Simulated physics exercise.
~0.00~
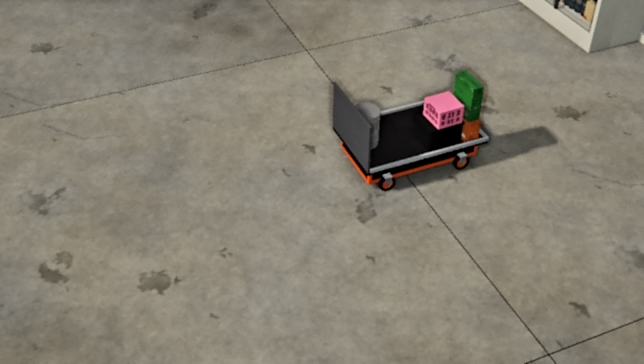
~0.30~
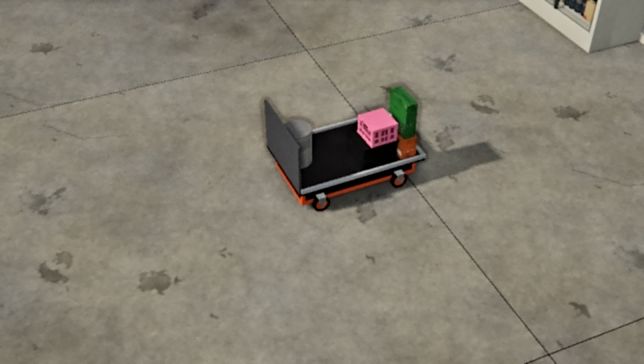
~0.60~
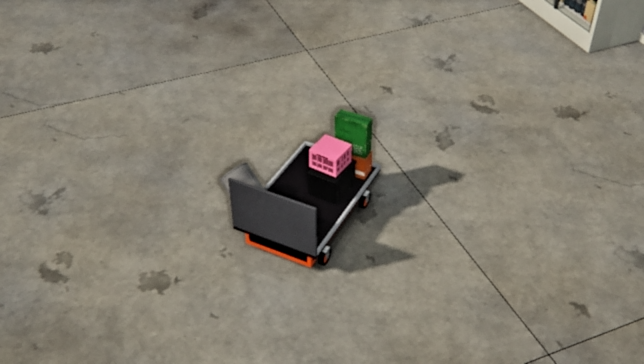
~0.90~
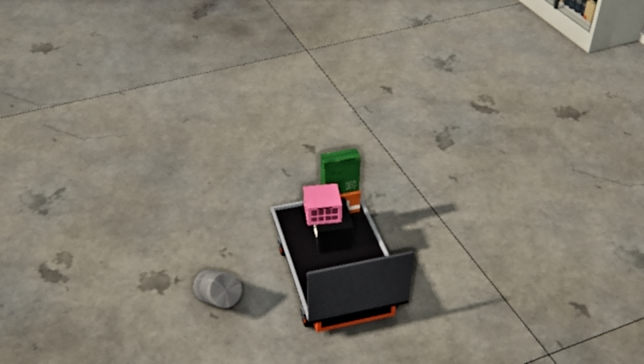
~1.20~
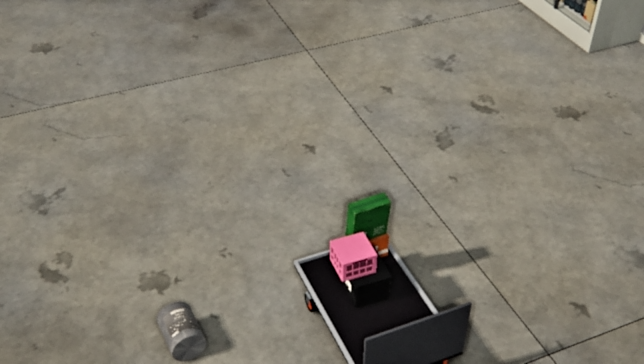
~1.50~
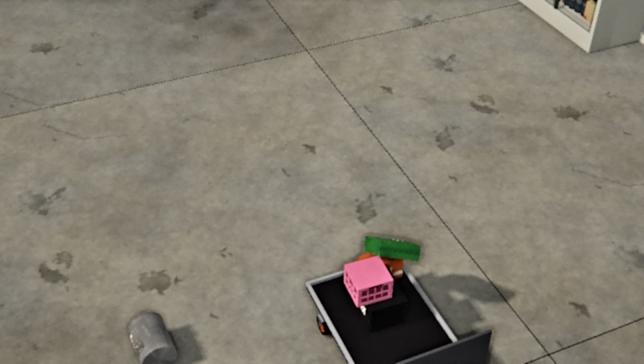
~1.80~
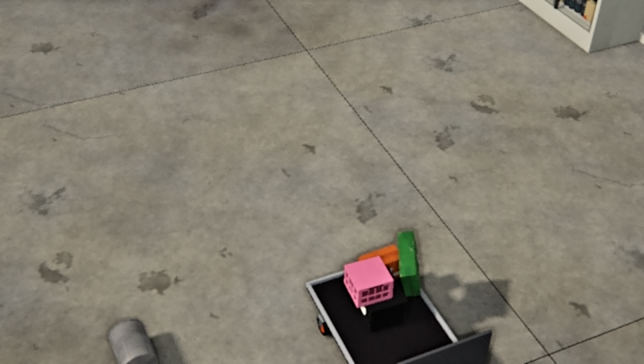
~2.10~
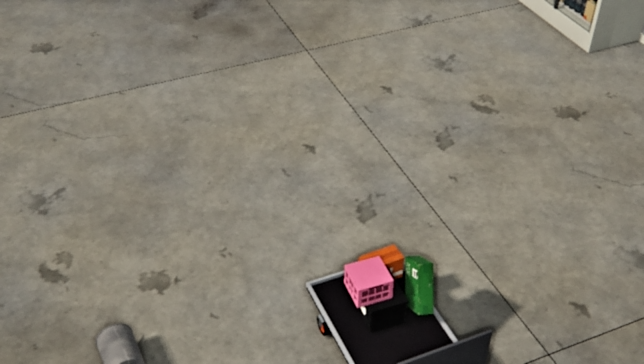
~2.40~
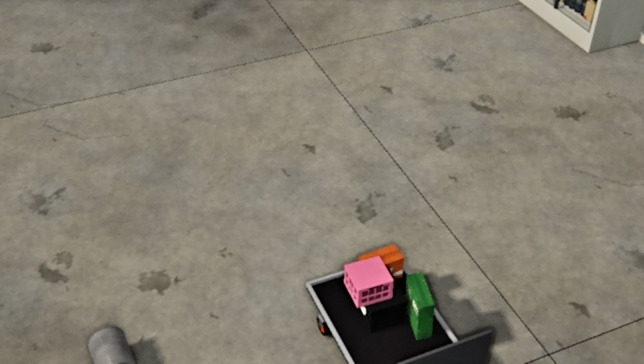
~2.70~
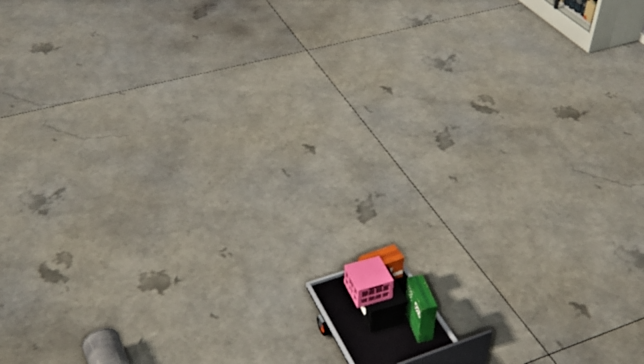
A flat black cart with an orange base and a tall dark board at one end rolls across a stained concrete floor, seen from above, with a white shelf at the top right. It carries a pink crate on a black tote, a green box on an orange parcel, and a grey pail beside the board. The cart moves left, then swings around toward the lower right, and the pail tumbles off. As the cart stops at the bottom edge, the green box topples onto the deck. The pail rolls to the lower left, while the pink crate stays aboard.
